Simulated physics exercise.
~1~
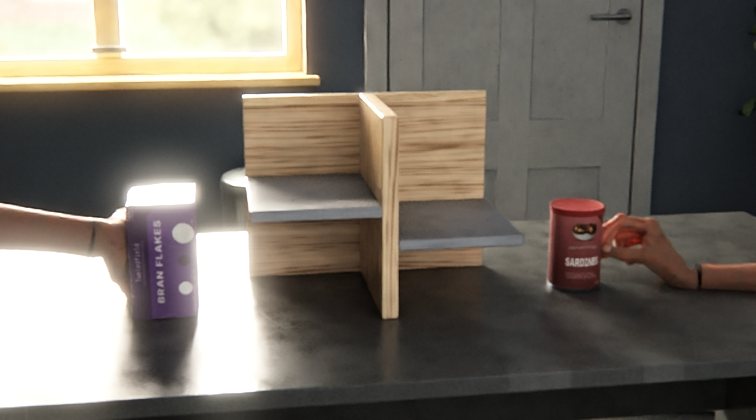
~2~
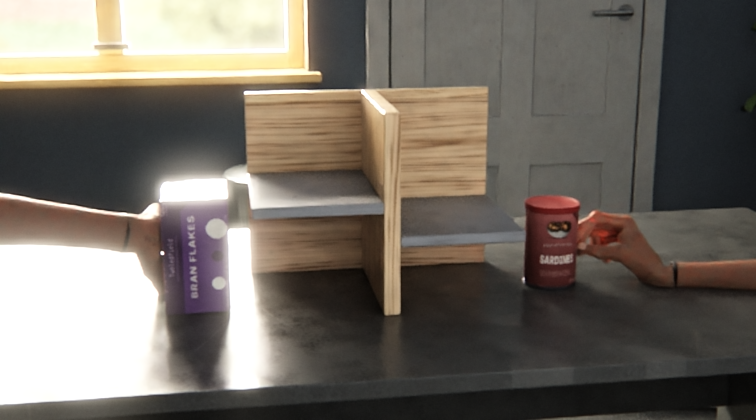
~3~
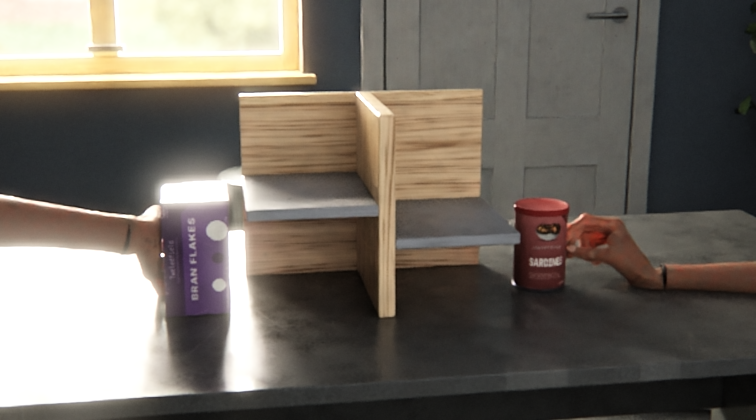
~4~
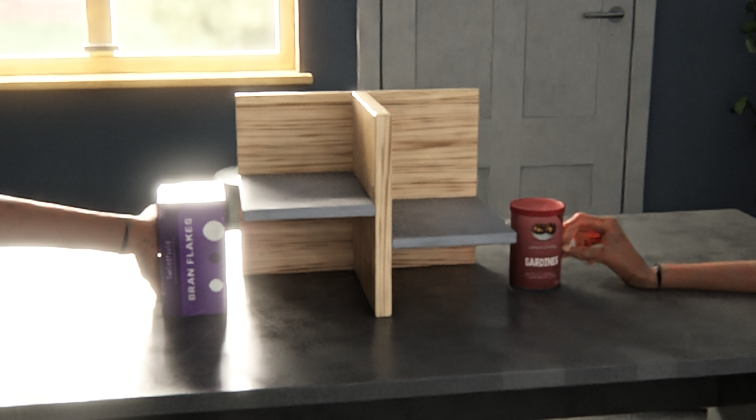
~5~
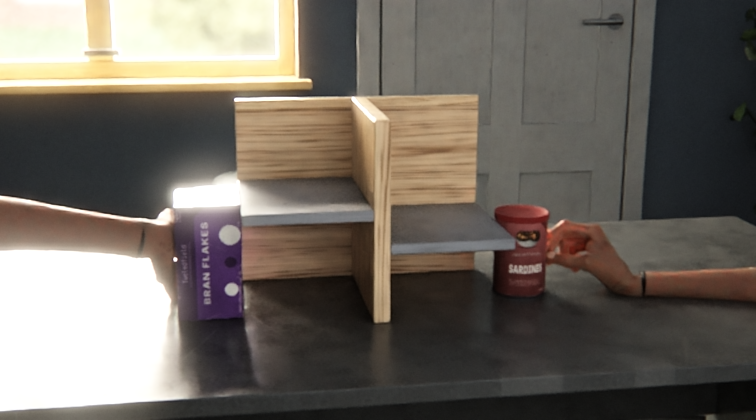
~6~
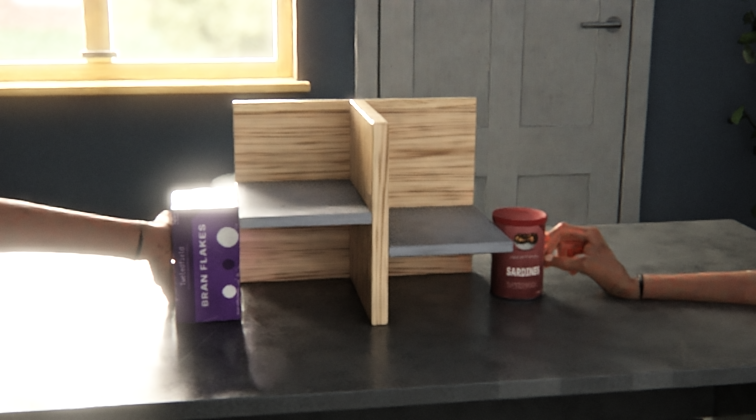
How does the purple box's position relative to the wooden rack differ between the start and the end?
At the start the purple box stands a little way off to the left of the rack. By the end it has been pushed right and sits up at the edge of the left shelf.
Purple cereal box and red tin, pushed by hands, sliding inward from opposite sides and stopping at a wooden rack's grey shelves.
